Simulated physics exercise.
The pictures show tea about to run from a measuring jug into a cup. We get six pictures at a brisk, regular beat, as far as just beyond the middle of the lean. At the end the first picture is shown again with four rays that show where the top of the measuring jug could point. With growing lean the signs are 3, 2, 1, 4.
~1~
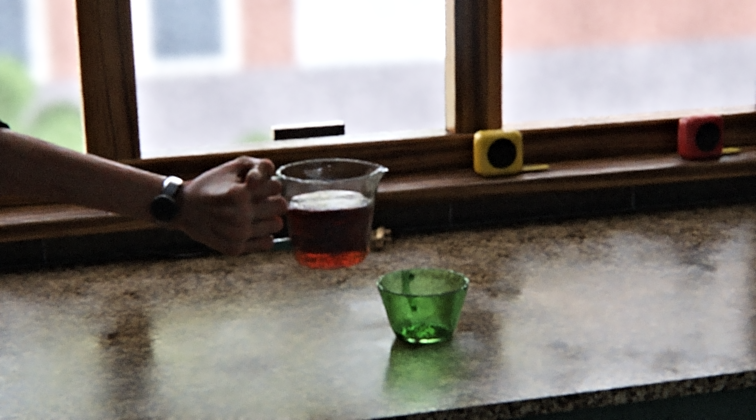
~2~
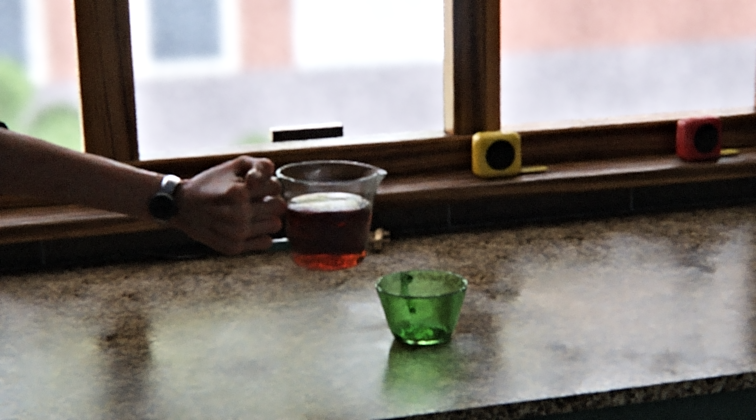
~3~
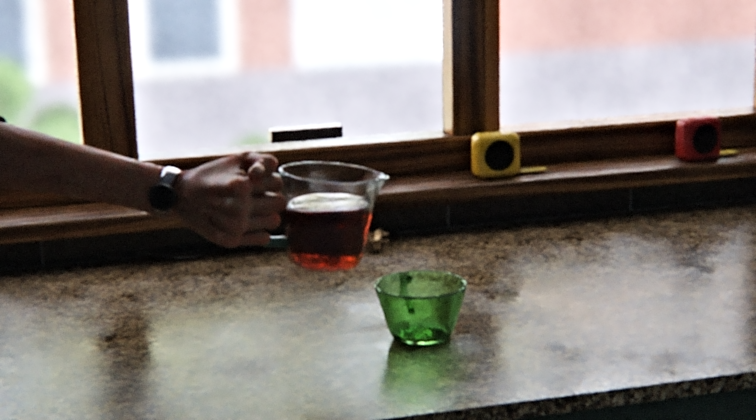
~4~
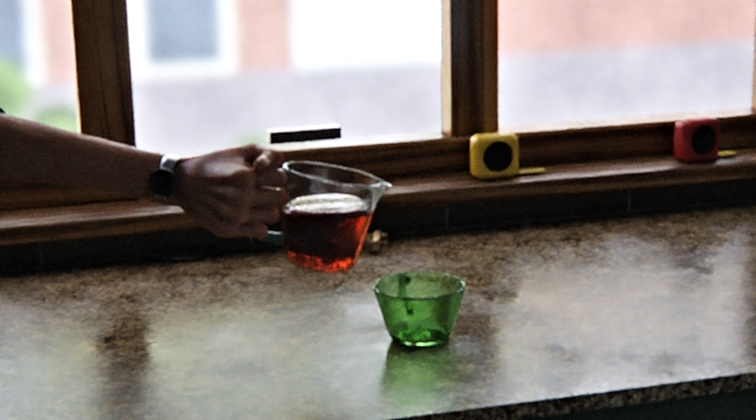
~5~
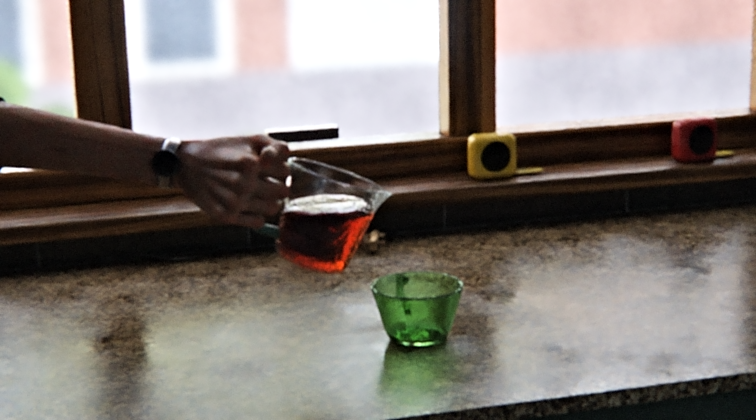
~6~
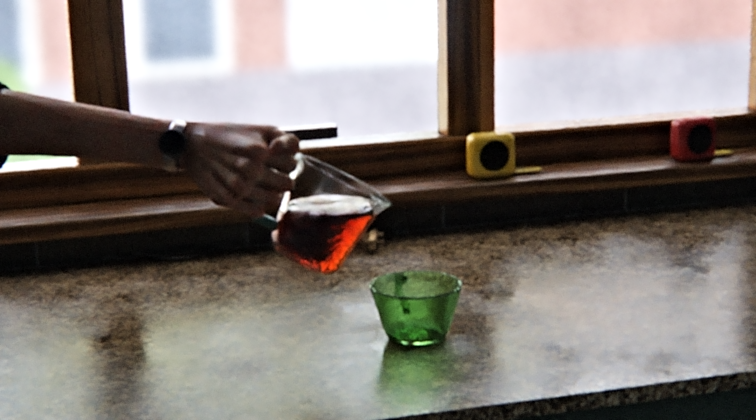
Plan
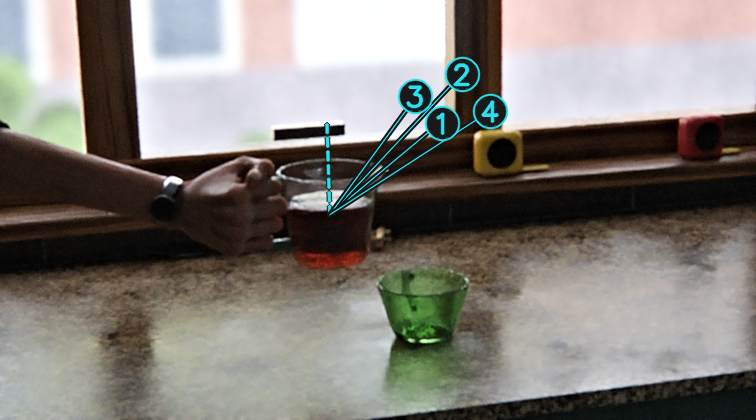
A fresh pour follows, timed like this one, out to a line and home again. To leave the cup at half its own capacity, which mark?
Best: 4.
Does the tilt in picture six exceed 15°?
Yes, it does.
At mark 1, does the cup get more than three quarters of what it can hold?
No, less.
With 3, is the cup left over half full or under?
Under.
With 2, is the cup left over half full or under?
Under half.
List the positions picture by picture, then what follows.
Upright, lip at (385, 169); rim of the cup round (423, 281); nothing has left yet, in the first frame.
Upright, lip at (384, 172); nothing has left yet, in the second frame.
Tipped about 6°, lip at (386, 176); nothing has left yet, in the third frame.
Tipped about 12°, lip at (388, 184); nothing has left yet, in the fourth frame.
Tipped about 20°, lip at (390, 193); nothing has left yet, in the fifth frame.
Tipped about 29°, lip at (390, 203); nothing has left yet, in the sixth frame.
In cyan, 1 at (427, 132); 2 at (450, 85); 3 at (405, 111); 4 at (476, 120).
Choosing 1, the cup ends with about 33 % of what it can hold; 3 % of the tea is spilt.
Choosing 2, the cup ends with about 18 % of what it can hold.
Choosing 3, the cup ends with about 7 % of what it can hold.
Choosing 4, the cup ends with about 50 % of what it can hold; 5 % of the tea is spilt.
